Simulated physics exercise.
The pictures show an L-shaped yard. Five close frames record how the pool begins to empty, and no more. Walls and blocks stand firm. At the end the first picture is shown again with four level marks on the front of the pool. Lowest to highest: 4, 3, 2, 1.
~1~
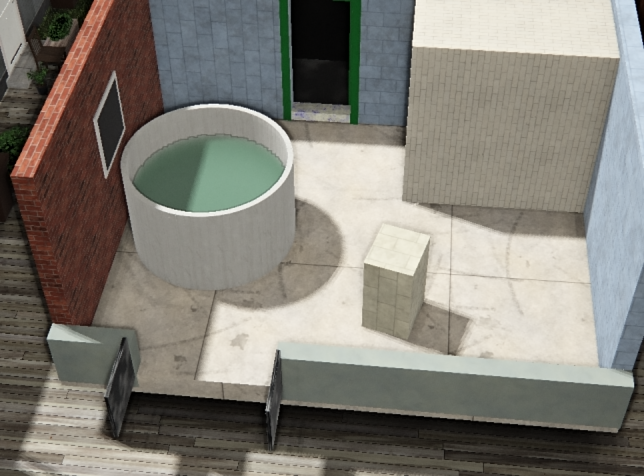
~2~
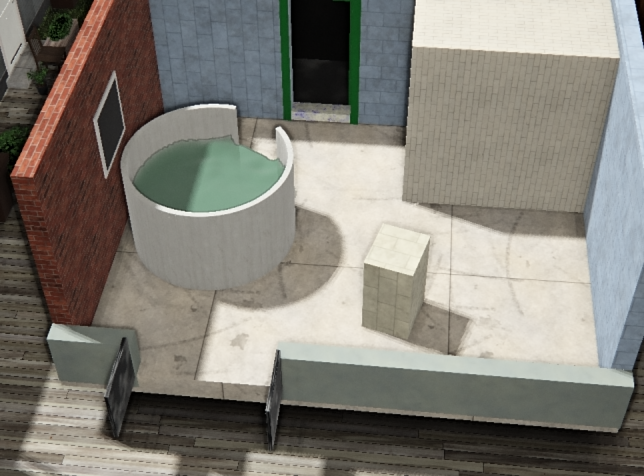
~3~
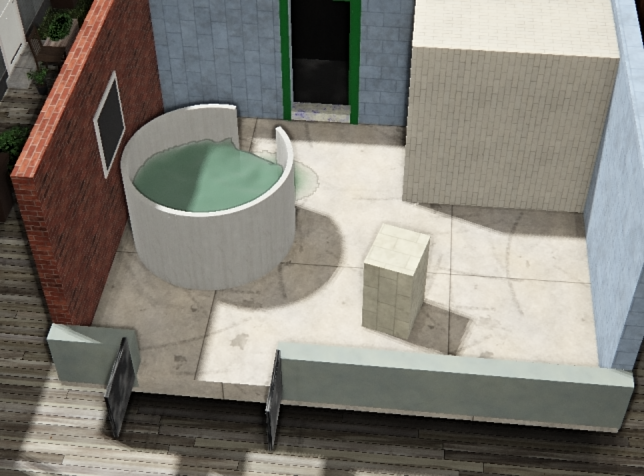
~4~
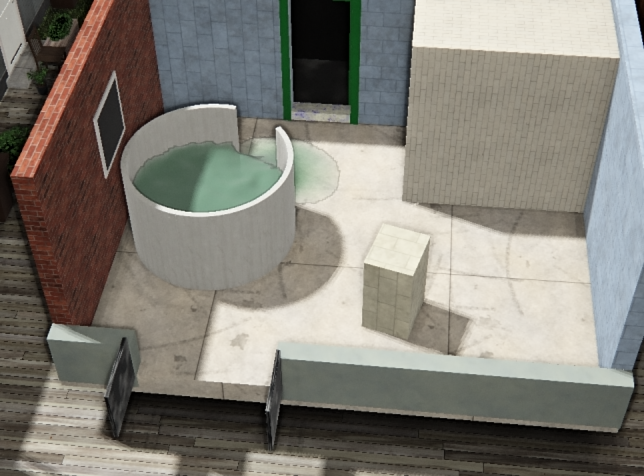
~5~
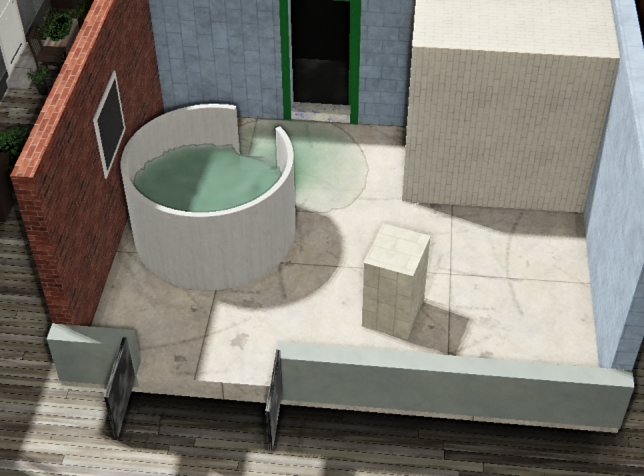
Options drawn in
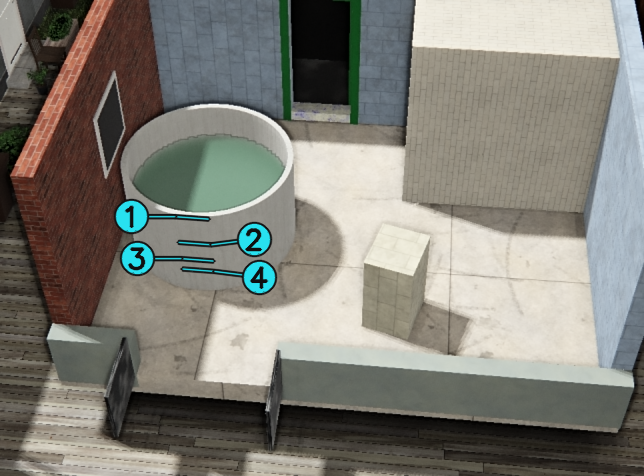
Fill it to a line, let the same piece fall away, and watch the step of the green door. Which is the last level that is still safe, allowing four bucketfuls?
4 is the one.
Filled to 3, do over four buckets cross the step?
Yes, that goes wrong.
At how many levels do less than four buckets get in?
One of them.
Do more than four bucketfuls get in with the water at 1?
Yes.
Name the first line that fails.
Here it is line 3.
In cyan, 1 at (191, 217); 2 at (195, 243); 3 at (197, 259); 4 at (198, 270); from the bottom up 4, 3, 2, 1.
If 1 is chosen, dozens of bucketfuls pour in.
If 2 is chosen, dozens of bucketfuls pour in.
If 3 is chosen, about 10 bucketfuls get in.
If 4 is chosen, a splash gets over, under a bucket.
